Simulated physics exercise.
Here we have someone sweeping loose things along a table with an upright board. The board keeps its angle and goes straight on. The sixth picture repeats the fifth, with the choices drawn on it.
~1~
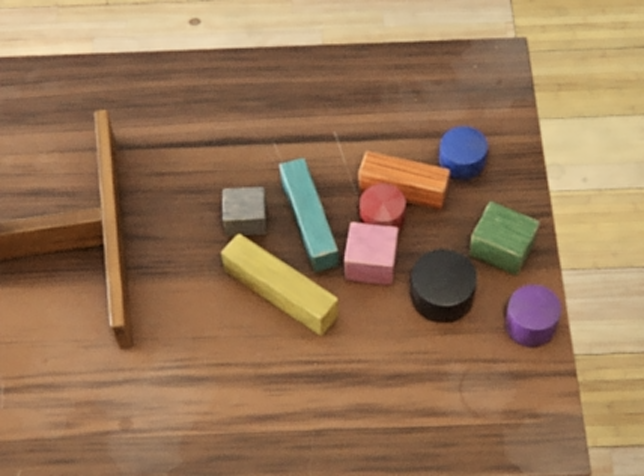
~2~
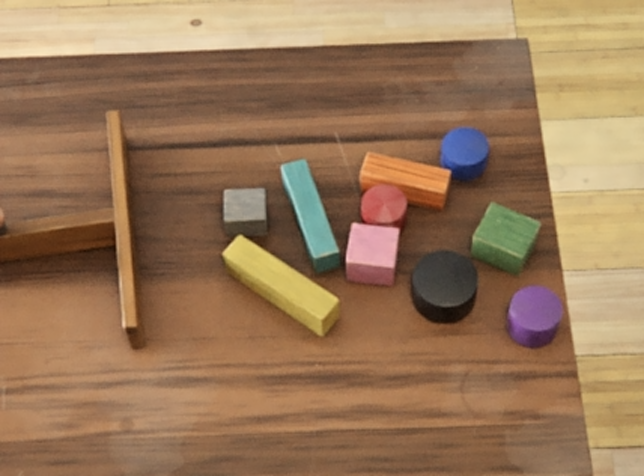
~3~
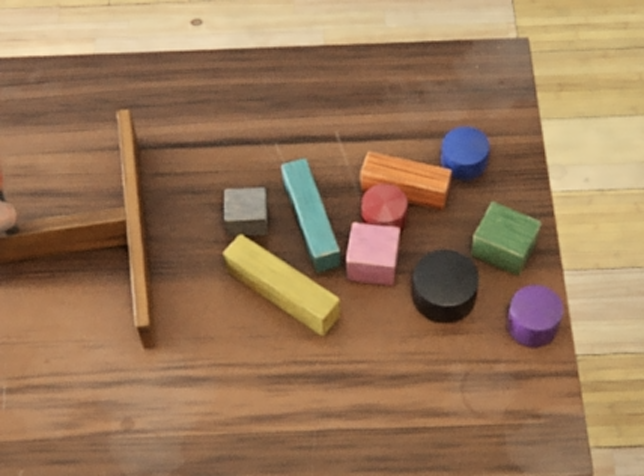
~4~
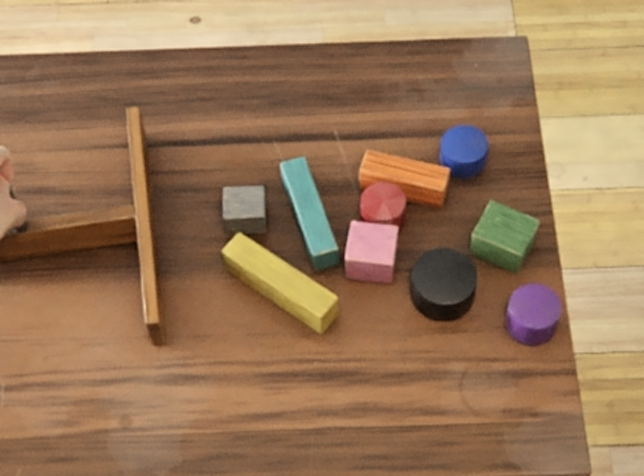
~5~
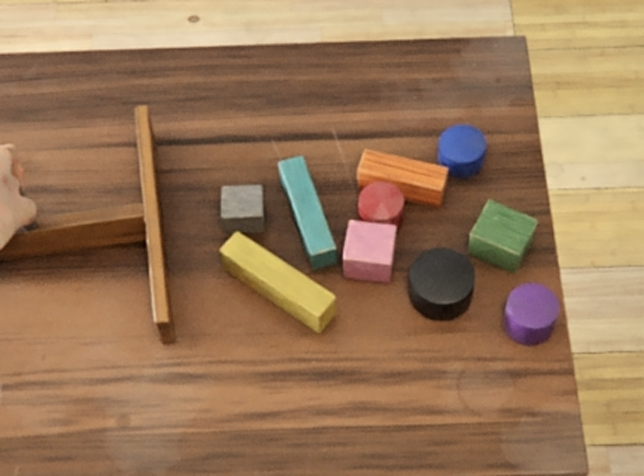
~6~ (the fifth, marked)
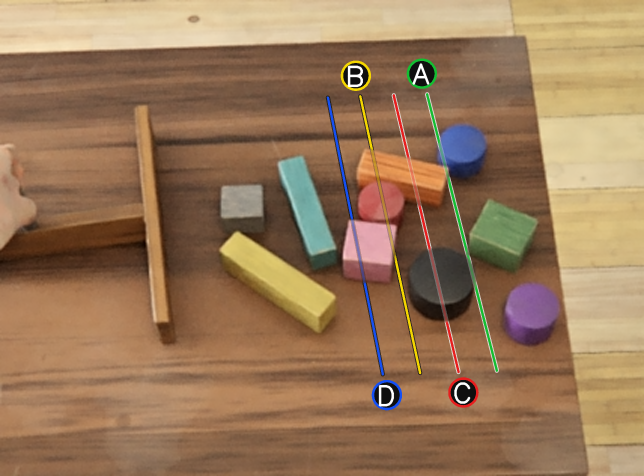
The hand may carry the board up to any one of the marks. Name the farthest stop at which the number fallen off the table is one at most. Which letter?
Up to line C.
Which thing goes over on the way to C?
The green block.
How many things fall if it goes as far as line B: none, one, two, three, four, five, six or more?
By then, none.
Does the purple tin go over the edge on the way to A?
Yes.
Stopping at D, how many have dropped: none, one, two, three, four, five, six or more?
By then, none.
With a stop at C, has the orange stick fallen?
No.
On the marked copy, A at (460, 223); B at (388, 225); C at (424, 224); D at (353, 226).
With C. Early on, board (248, 205); yellow bar (302, 282); grey block (276, 207).
Further on, board (346, 201); green block (511, 235); blue tin (468, 147).
At the end, board (420, 199); green block over the edge; purple tin (551, 322); one fallen.
As for the rest, A drops four; B is within the limit but short; D is within the limit but short.
